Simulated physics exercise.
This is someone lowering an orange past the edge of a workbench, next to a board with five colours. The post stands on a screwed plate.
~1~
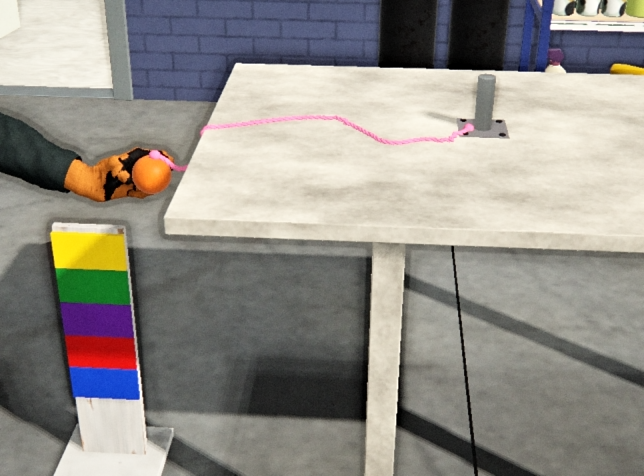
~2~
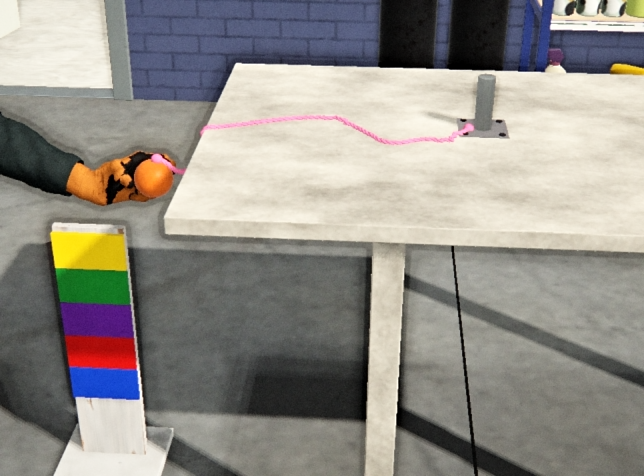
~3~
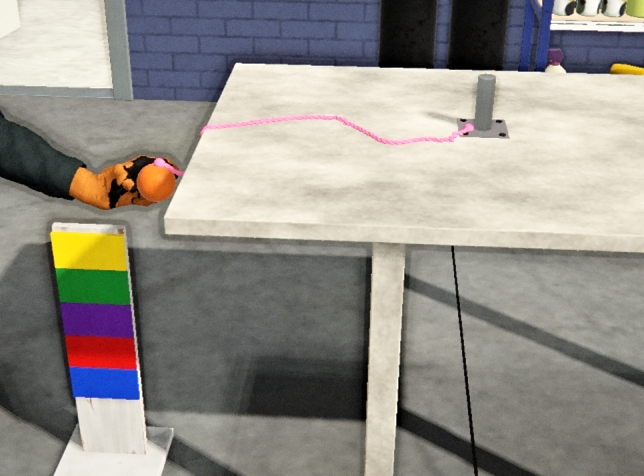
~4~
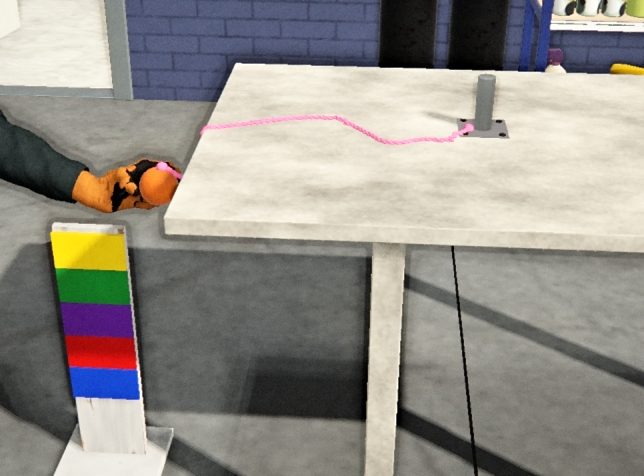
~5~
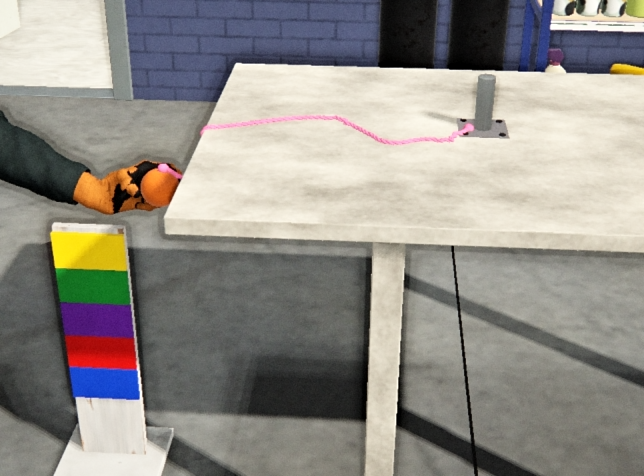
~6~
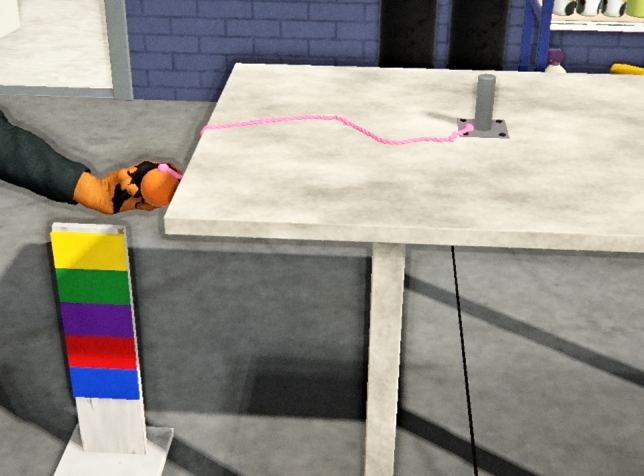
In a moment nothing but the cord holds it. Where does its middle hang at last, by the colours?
Its middle rests at the green band.
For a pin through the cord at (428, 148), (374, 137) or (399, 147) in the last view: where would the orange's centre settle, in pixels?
Try by try, around (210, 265), (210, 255) and (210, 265).
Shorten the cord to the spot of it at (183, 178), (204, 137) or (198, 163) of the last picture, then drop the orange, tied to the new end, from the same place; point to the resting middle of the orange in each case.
Near (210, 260), (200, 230) and (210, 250).
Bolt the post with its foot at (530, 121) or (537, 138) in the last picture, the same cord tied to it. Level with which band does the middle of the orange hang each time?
In that order: Yellow; yellow.
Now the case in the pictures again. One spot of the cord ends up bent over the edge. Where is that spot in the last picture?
Near (270, 121).
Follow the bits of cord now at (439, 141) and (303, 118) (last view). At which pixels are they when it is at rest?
Near (410, 129) and (235, 134).
Early on, orange near (203, 266); level with yellow.
Midway, orange near (212, 291); level with green.
Finally, orange near (206, 291); level with green. The green one.
